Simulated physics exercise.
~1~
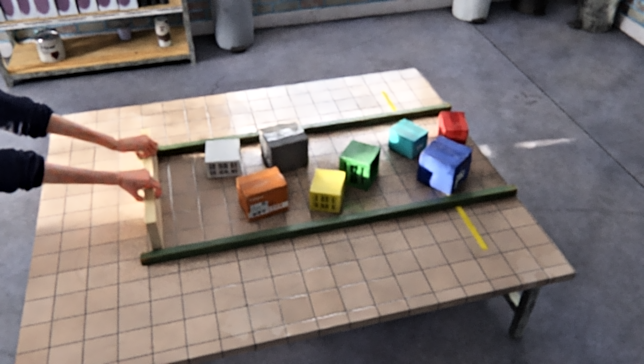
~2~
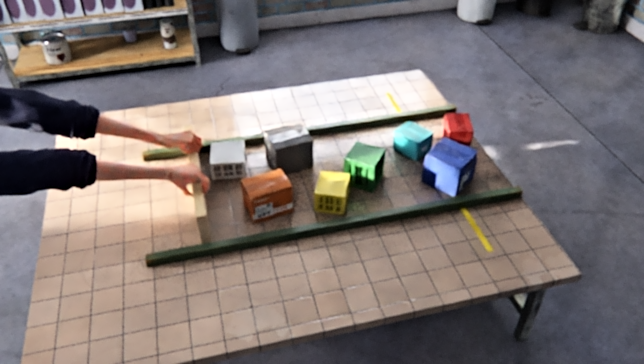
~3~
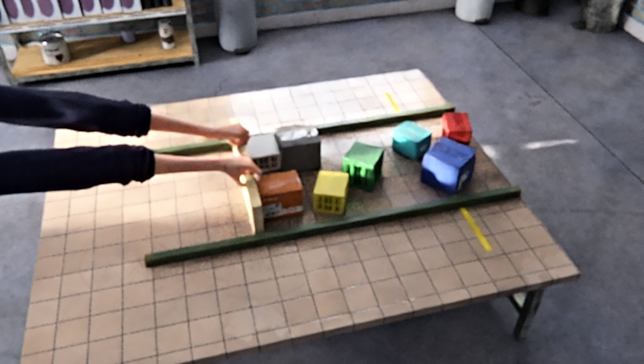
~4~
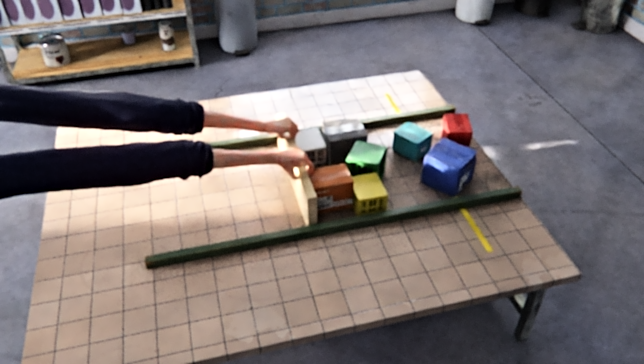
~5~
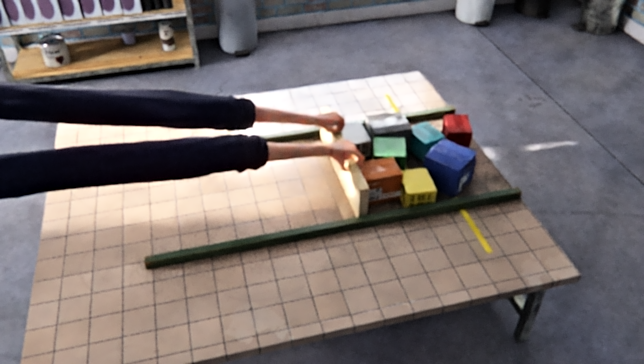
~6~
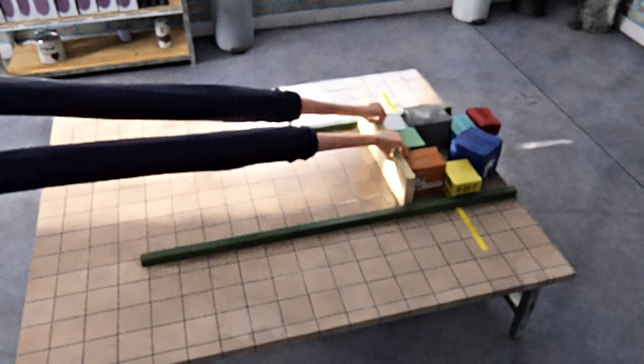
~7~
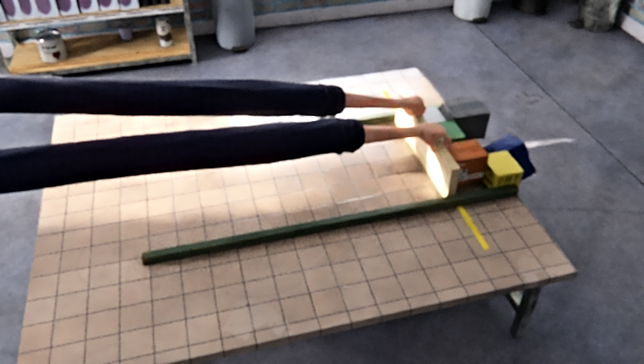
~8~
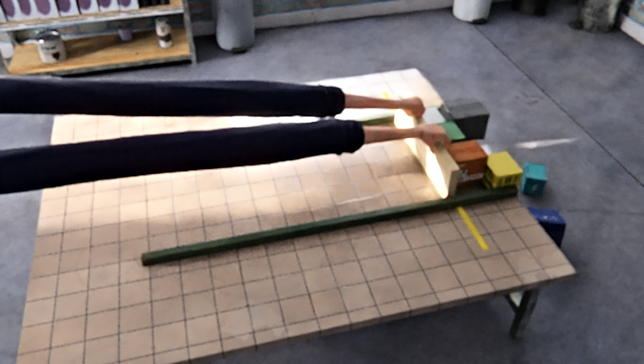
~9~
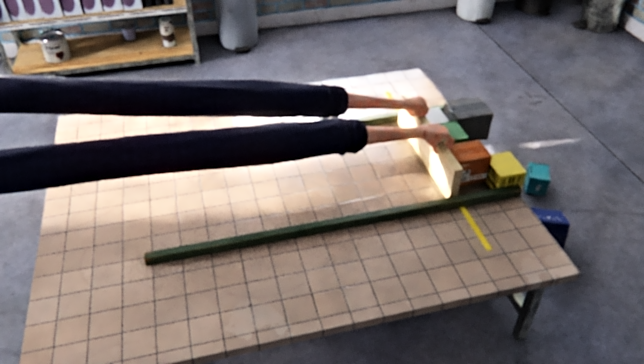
Two hands push a plank rightward, sweeping coloured boxes along until some drop off the table.
